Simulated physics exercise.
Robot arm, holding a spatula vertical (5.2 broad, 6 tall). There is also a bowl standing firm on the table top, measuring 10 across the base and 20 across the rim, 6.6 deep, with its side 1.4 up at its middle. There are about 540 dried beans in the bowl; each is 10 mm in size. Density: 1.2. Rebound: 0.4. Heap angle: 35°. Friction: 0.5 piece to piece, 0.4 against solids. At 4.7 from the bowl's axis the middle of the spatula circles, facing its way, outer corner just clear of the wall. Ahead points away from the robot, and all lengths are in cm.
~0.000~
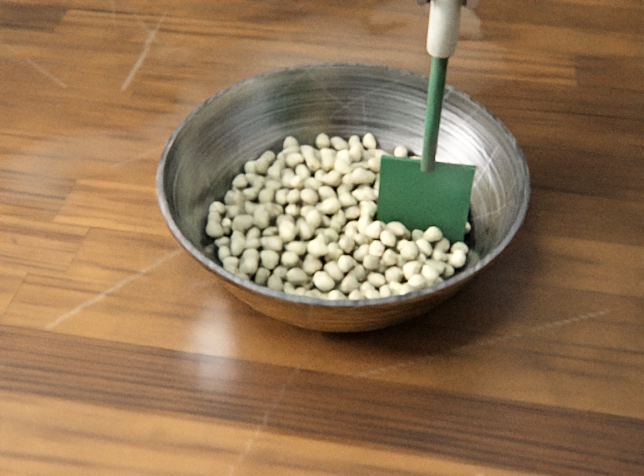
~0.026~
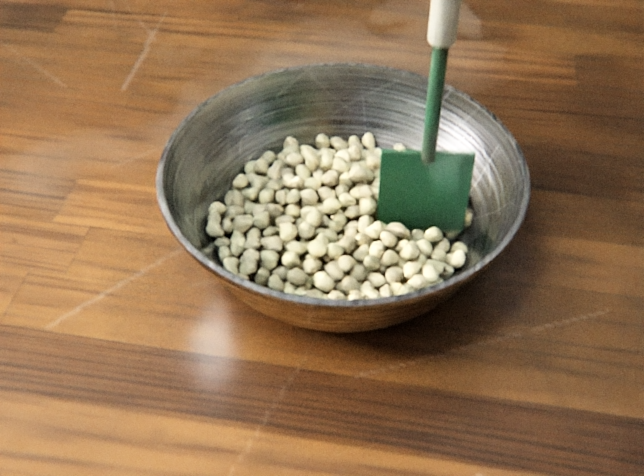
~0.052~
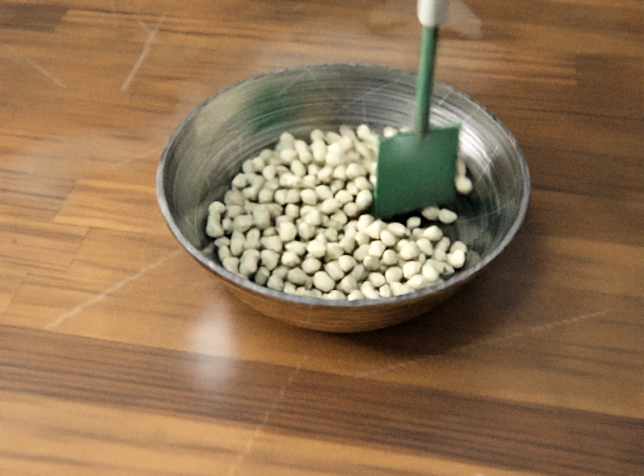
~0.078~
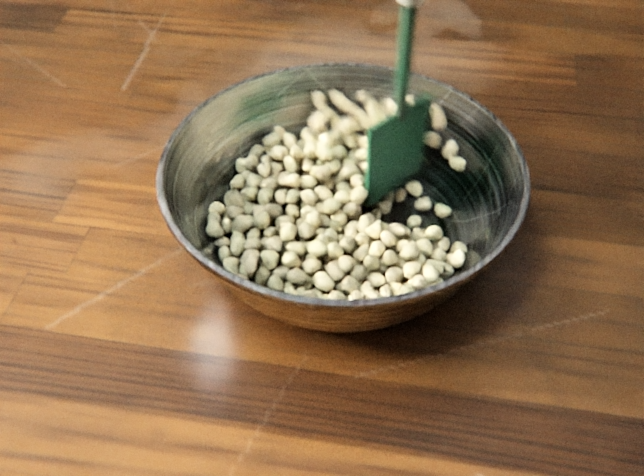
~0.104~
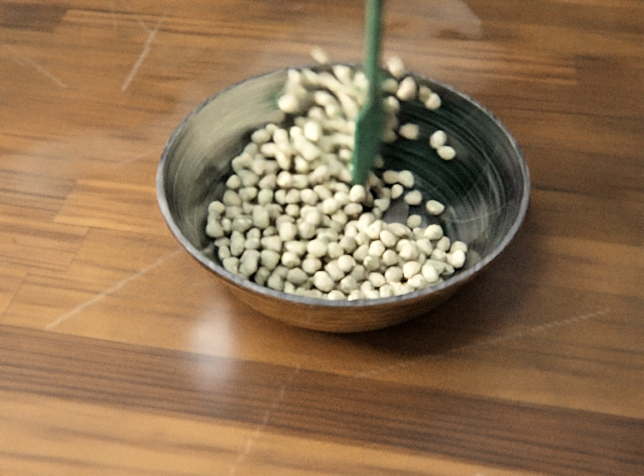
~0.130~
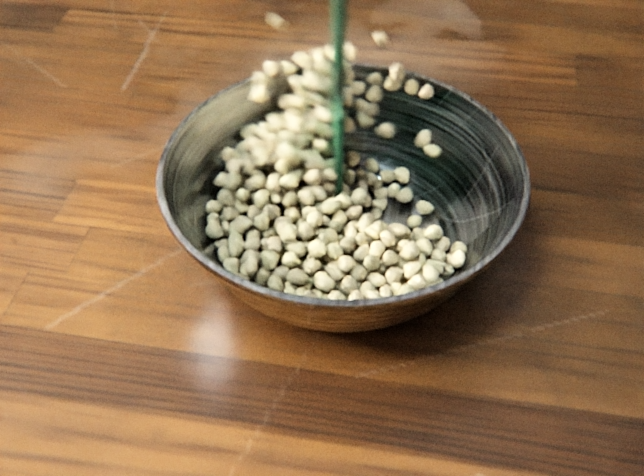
The clip opens on a metal bowl of pale dried beans on a wooden table, a green spatula upright at the right side. The spatula sweeps toward the far side and leftward, turning edge-on, pushing beans into a rising pile at the back as several fly up above the rim.
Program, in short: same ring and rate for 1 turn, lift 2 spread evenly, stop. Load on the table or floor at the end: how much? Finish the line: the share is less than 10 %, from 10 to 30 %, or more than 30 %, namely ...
The share is from 10 to 30 %.
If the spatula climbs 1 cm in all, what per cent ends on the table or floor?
Result: Roughly 20 %.
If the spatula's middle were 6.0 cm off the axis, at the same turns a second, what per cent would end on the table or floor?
Near 0 percent.
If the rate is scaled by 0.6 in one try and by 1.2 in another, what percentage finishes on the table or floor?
Estimates in order: Near 5 % and near 20 %.
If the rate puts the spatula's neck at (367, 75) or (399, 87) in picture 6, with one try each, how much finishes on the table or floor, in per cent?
Near 10 per cent for the first, near 5 per cent for the second.
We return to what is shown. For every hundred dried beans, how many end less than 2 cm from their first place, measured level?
Around 35 per cent.
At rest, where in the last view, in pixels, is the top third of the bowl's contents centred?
Centre of top third: Approx. (354, 232).
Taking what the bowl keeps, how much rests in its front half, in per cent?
Estimate: Some 55 %.
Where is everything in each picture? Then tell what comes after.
The spatula neck at (431, 140), 0° round; upper third of the load around (337, 212), from x 215 to 460, top at y 140; 541 in the bowl, in the first picture.
The spatula neck at (431, 130), 8° round; upper third of the load around (339, 206), from x 215 to 465, top at y 140, in the second picture.
The spatula neck at (423, 108), 30° round; upper third of the load around (346, 185), from x 215 to 465, top at y 130, in the third picture.
The spatula neck at (402, 89), 54° round; upper third of the load around (338, 167), from x 215 to 460, top at y 100, in the fourth picture.
The spatula neck at (373, 76), 79° round; upper third of the load around (331, 155), from x 215 to 460, top at y 55, in the fifth picture.
The spatula neck at (339, 70), 103° round; upper third of the load around (308, 150), from x 215 to 460, top at y 20; 538 in the bowl, 3 in flight or on the tool, in the sixth picture.
After 0.23 s, 198° round, highest piece 10 above the table; 508 in the bowl, 33 in flight or on the tool.
After 0.33 s, 294° round, highest piece 11 above the table; 473 in the bowl, 32 on the table or floor, 36 in flight or on the tool.
After 0.58 s, 0° round, highest piece 5 above the table; 445 in the bowl, 96 on the table or floor.
After 1.28 s, 0° round, highest piece 5 above the table; 445 in the bowl, 96 on the table or floor.
In the end, 445 in the bowl, 96 on the table or floor. That is 18 % on the table or floor.
